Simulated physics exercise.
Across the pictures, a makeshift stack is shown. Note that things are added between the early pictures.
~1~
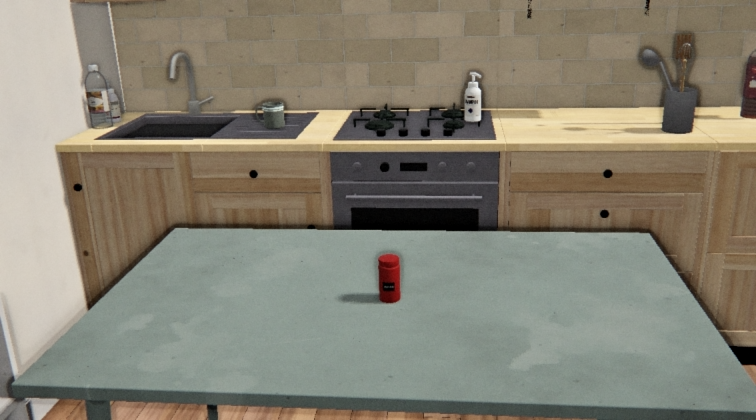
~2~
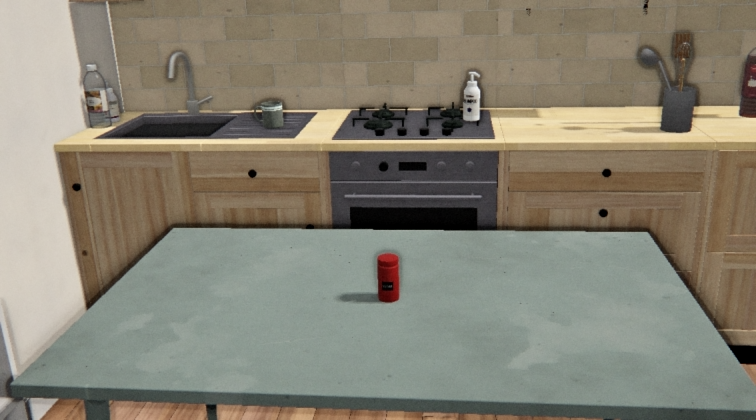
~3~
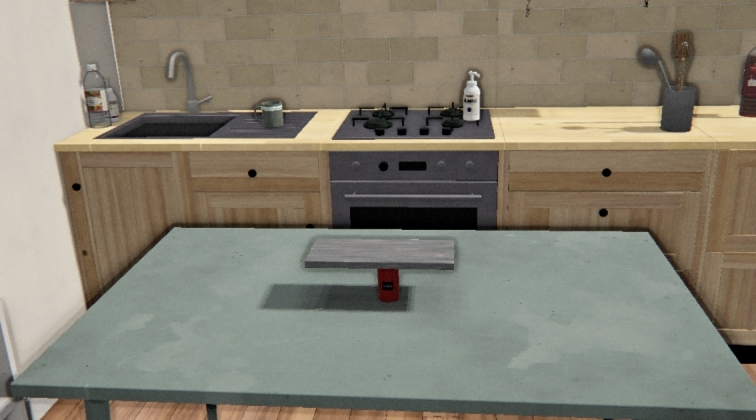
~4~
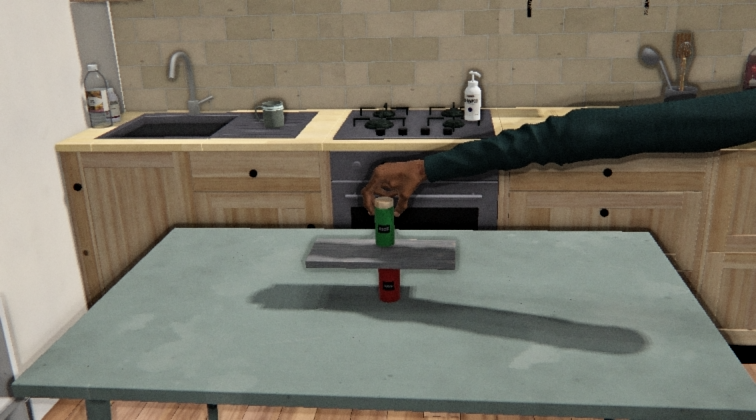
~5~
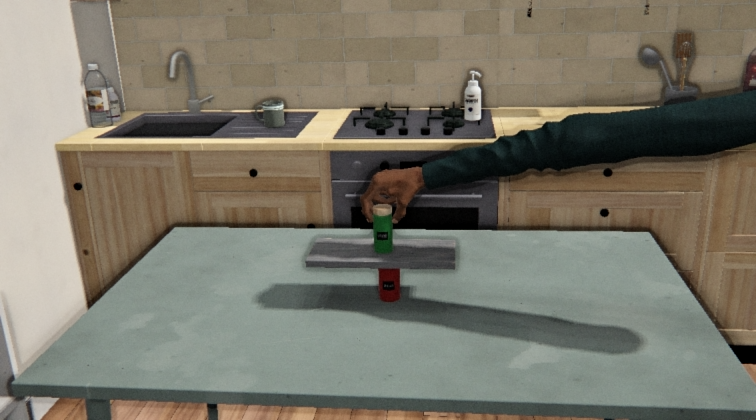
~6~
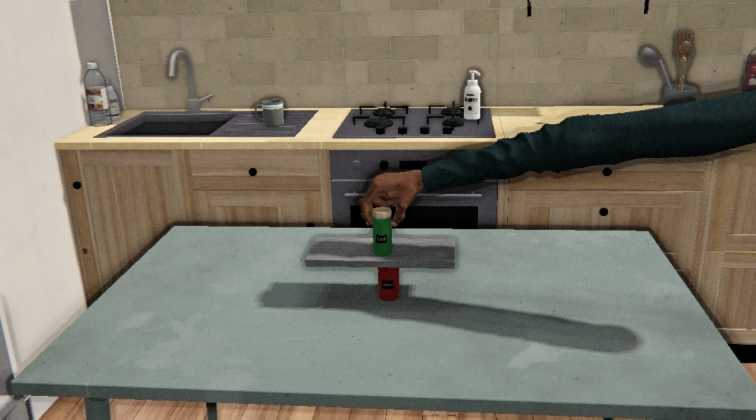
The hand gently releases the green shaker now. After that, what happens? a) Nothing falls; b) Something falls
Option a: Nothing falls.
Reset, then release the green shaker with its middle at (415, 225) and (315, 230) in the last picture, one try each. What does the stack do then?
The first time it stays in place, but the second time it tumbles down.
Then, 0.70 s after the last picture, nothing has stirred.
Then, 1.70 s after the last picture, green shaker resting near (382, 232).
At rest, all 3 in place. Seen from the same camera at the end, green shaker near (382, 232). The stack keeps its balance.
